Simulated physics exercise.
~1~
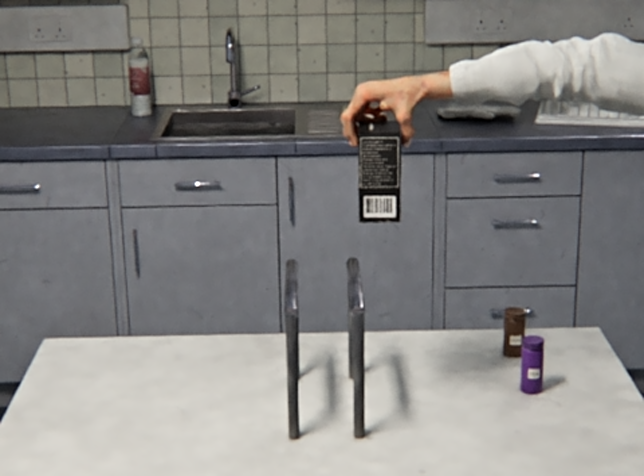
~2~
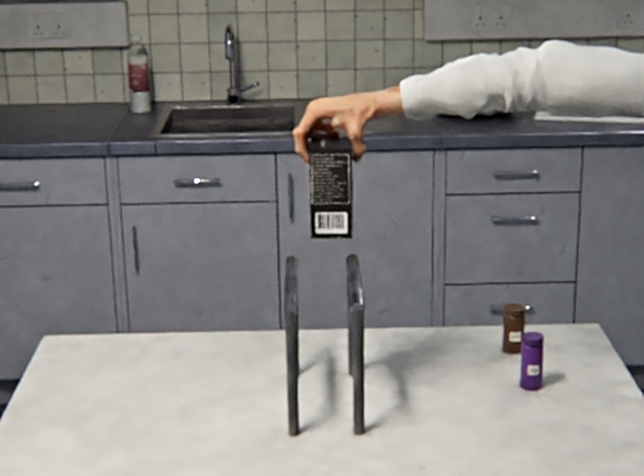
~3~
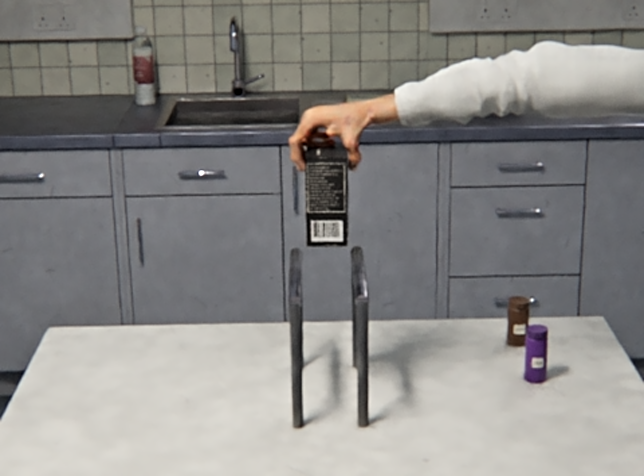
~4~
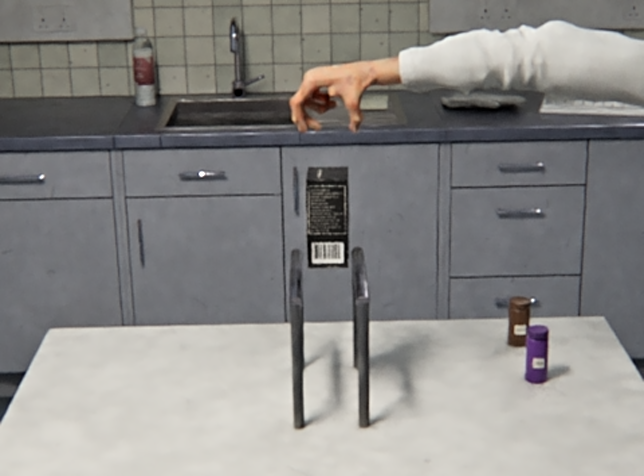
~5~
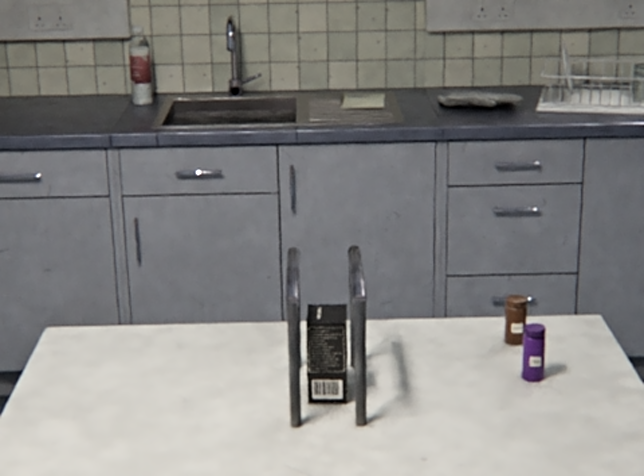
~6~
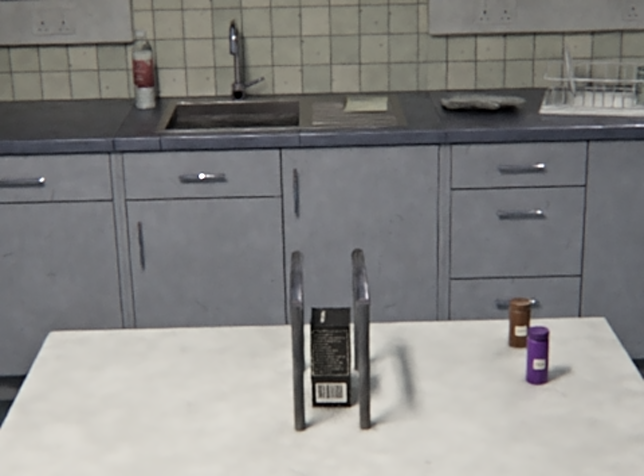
A hand moving a black carton left above two metal supports and releasing it, the carton dropping between them to stand upright.
